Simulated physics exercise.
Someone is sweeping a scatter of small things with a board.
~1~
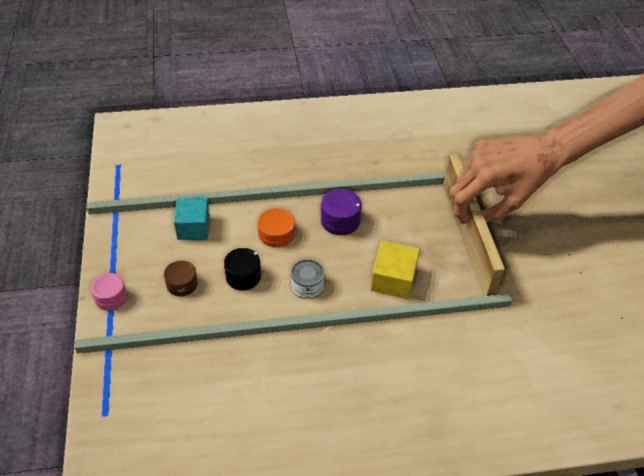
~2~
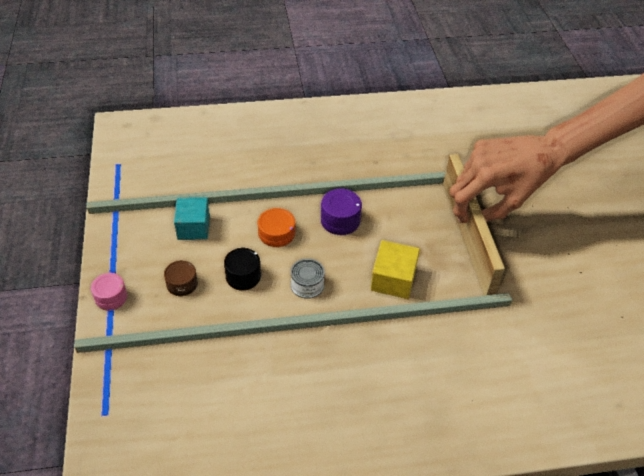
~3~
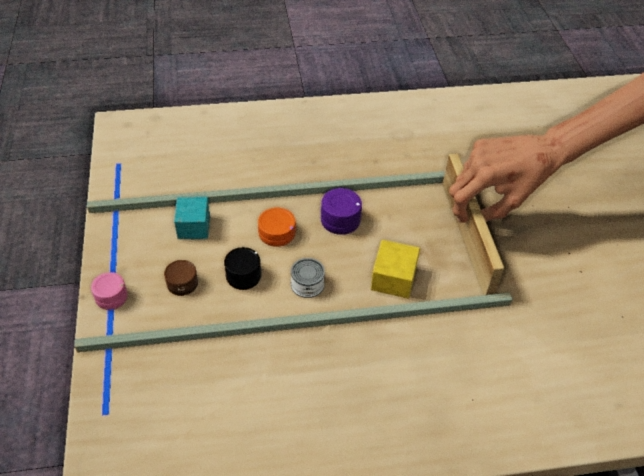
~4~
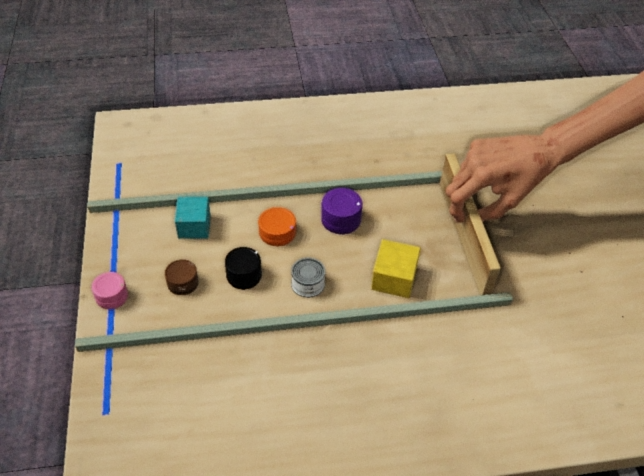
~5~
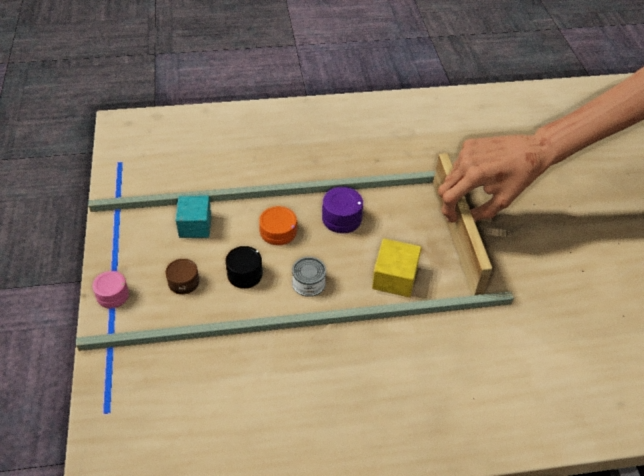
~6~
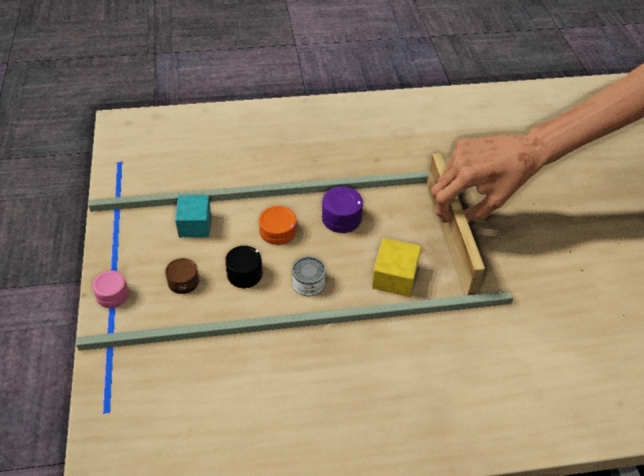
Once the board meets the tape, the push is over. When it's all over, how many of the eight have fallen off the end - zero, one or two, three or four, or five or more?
Five or more have fallen off.
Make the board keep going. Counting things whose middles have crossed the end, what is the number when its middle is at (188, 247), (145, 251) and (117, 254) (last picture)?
0; 1; 5.
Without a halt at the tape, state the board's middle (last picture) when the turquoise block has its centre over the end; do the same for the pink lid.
First one: Around (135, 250). Other one: Around (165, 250).
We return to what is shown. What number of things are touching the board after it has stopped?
At rest, 3 are in contact.
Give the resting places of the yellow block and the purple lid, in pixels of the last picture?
The yellow block ends at (88, 306) and the purple lid at (93, 231).
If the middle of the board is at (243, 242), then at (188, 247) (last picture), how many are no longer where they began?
Tally: First 7; then 8.
Early on, none off yet; pink lid at rest near (111, 289); brown tub at rest near (182, 276); turquoise block at rest near (194, 217).
A while later, none off yet; pink lid at rest near (111, 289); brown tub travelled about its own width near (160, 276); turquoise block travelled about its own width near (163, 213).
Finally, the number that fall off is five or more; lost, white tin, orange lid, turquoise block, brown tub and pink lid.
